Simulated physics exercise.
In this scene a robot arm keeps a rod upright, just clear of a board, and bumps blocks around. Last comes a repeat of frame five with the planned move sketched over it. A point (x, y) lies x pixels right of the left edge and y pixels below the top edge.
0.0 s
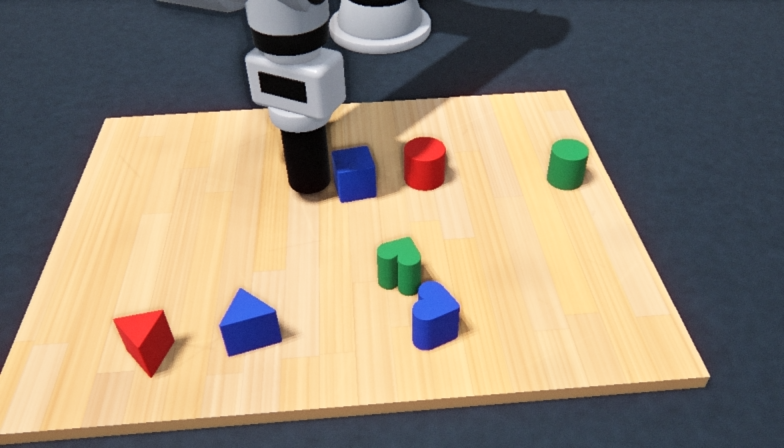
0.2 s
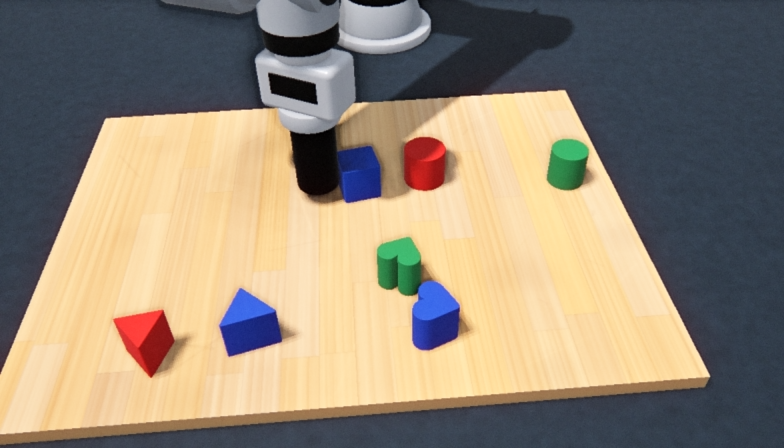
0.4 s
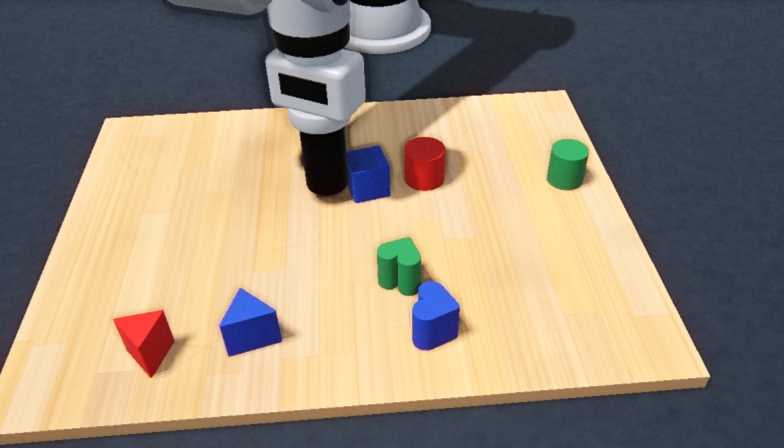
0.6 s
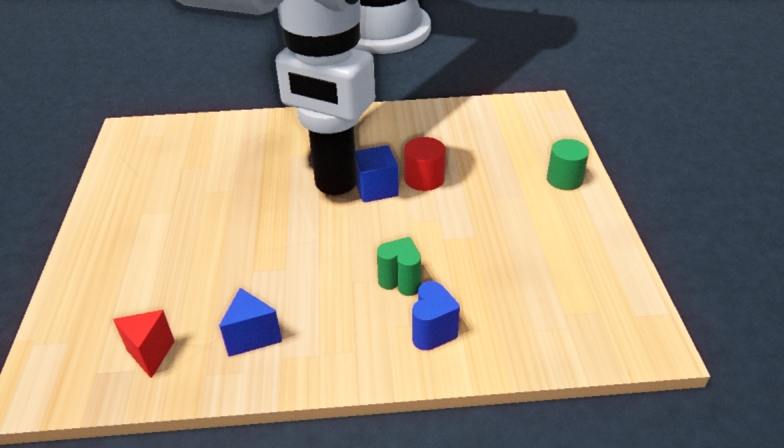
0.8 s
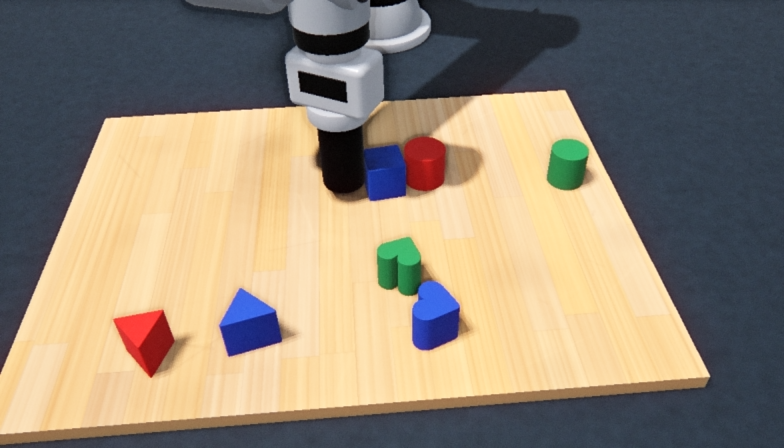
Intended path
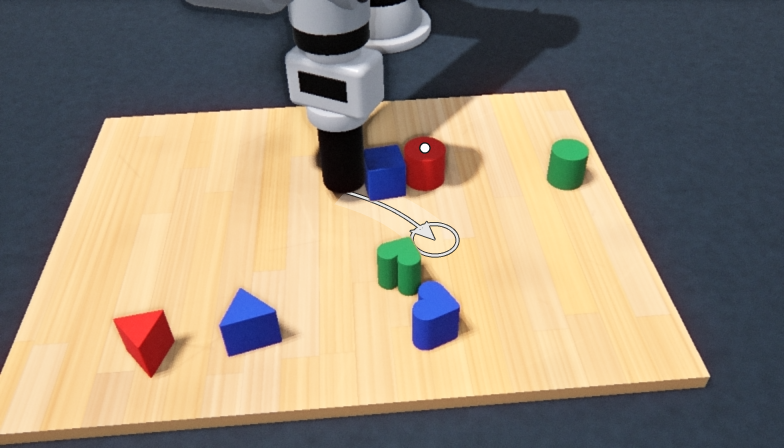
A robot arm pushes a blue cube slowly right across the board toward a red cylinder.
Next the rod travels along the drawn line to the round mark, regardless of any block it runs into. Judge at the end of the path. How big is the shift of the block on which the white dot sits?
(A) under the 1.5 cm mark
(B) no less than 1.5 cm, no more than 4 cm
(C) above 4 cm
Choice B: No less than 1.5 cm, no more than 4 cm.
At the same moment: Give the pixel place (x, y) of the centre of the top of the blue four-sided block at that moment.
Close to (421, 160).
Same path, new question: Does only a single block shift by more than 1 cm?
No.
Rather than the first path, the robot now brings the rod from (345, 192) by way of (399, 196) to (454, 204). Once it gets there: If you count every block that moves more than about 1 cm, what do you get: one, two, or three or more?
I think two will be displaced.
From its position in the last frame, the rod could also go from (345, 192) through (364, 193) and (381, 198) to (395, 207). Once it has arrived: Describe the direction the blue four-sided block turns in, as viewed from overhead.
Its spin: Anticlockwise.
The line goes from (345, 192) over (378, 203) and (408, 219) to (435, 239); the dot is on the red circle.
On the path given first. One third of the way, rod at (378, 193); blue four-sided block at (414, 160), turned 25° anticlockwise; red circle at (444, 144).
Two thirds of the way, rod at (409, 210); blue four-sided block at (421, 160), turned 35° anticlockwise; red circle at (447, 143).
At the end, rod at (435, 229); blue four-sided block at (421, 160), turned 35° anticlockwise; green heart-shaped block unmoved; red circle at (447, 143).
